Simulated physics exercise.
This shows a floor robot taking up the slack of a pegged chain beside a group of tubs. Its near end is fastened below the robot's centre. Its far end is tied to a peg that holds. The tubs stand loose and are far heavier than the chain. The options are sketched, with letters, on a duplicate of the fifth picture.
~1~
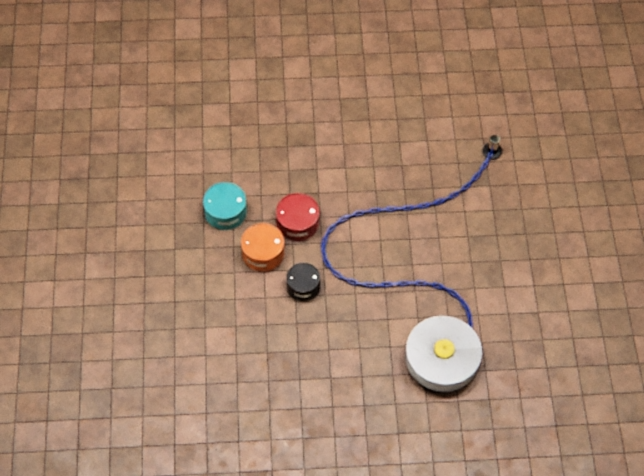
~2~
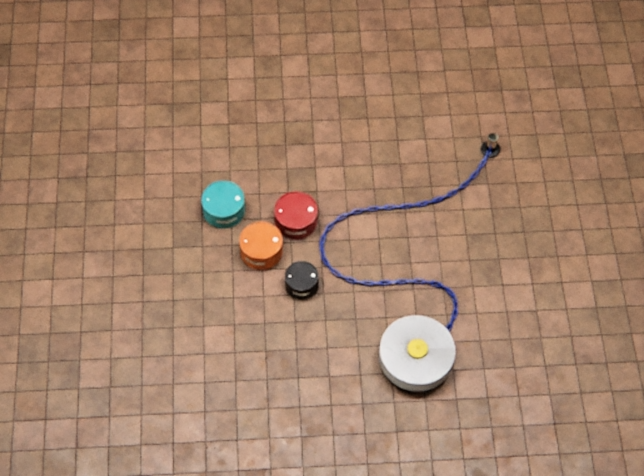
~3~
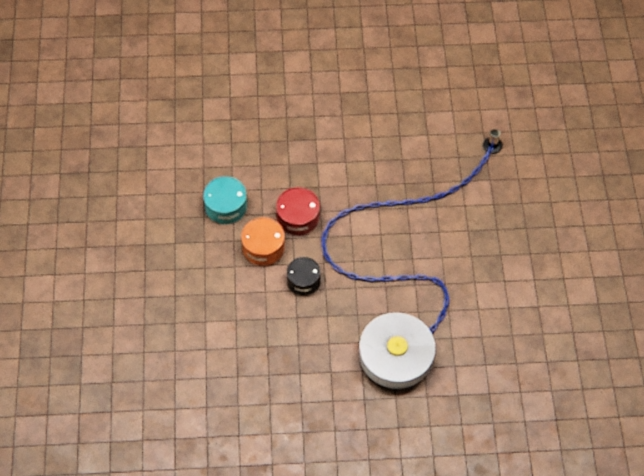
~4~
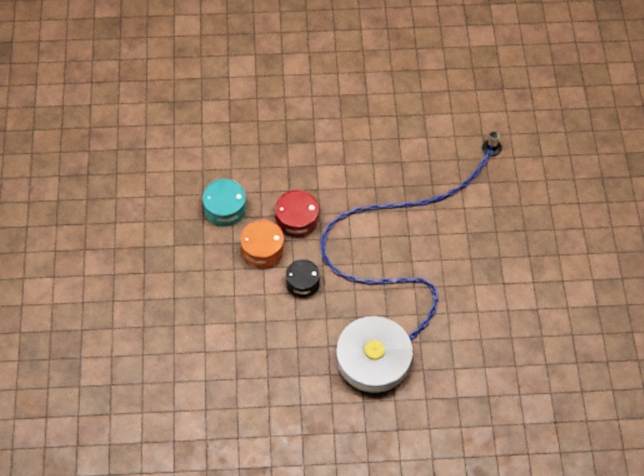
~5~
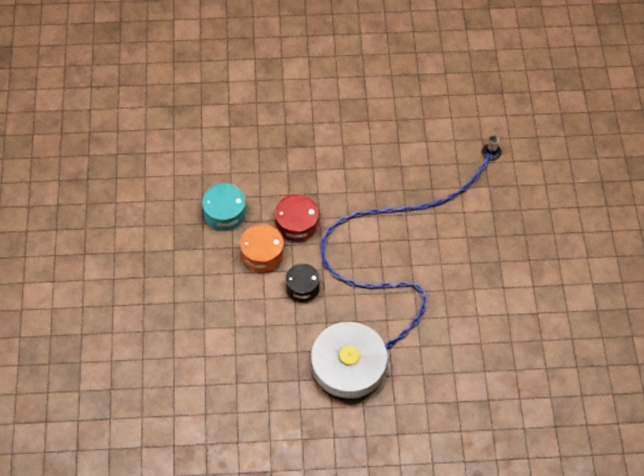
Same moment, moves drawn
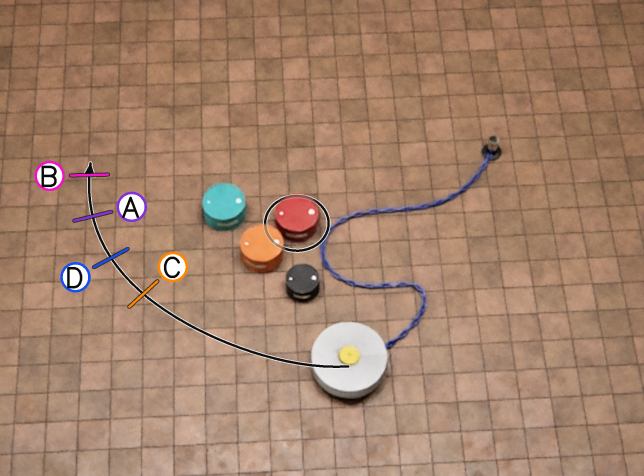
The clip shows a round white robot with a yellow centre moving steadily left across a tiled floor, shifting the nearby part of a curving blue line, while the dark peg and four coloured tubs stay in place.
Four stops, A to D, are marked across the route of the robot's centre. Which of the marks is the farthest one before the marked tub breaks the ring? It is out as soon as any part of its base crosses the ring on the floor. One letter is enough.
Mark A.
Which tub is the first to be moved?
The black tub.
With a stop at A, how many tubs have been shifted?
One.
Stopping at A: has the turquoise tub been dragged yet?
No.
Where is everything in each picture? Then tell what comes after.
The first picture shows peg (494, 145); orange tub (263, 247); black tub (303, 282).
The second picture shows robot (417, 354); turquoise tub (224, 204).
The third picture shows robot (397, 351); orange tub (263, 242).
The fourth picture shows robot (374, 355); red tub (297, 214).
The fifth picture shows robot (349, 361); peg (493, 146); orange tub (262, 248); black tub (303, 283).
On the marked copy, A at (93, 216); B at (89, 175); C at (143, 294); D at (111, 258); the ring at (297, 223); the route from (349, 366) via (157, 304) to (91, 163).
Following A. Soon after the start, robot (233, 340); red tub (297, 218).
Later, robot (136, 282); red tub (297, 218).
In the end, robot (91, 210); black tub (299, 255); red tub (297, 218); the red tub is still in its ring.
As for the rest, B drags the ringed tub to (296, 198); C is safe but short; D is safe but short.
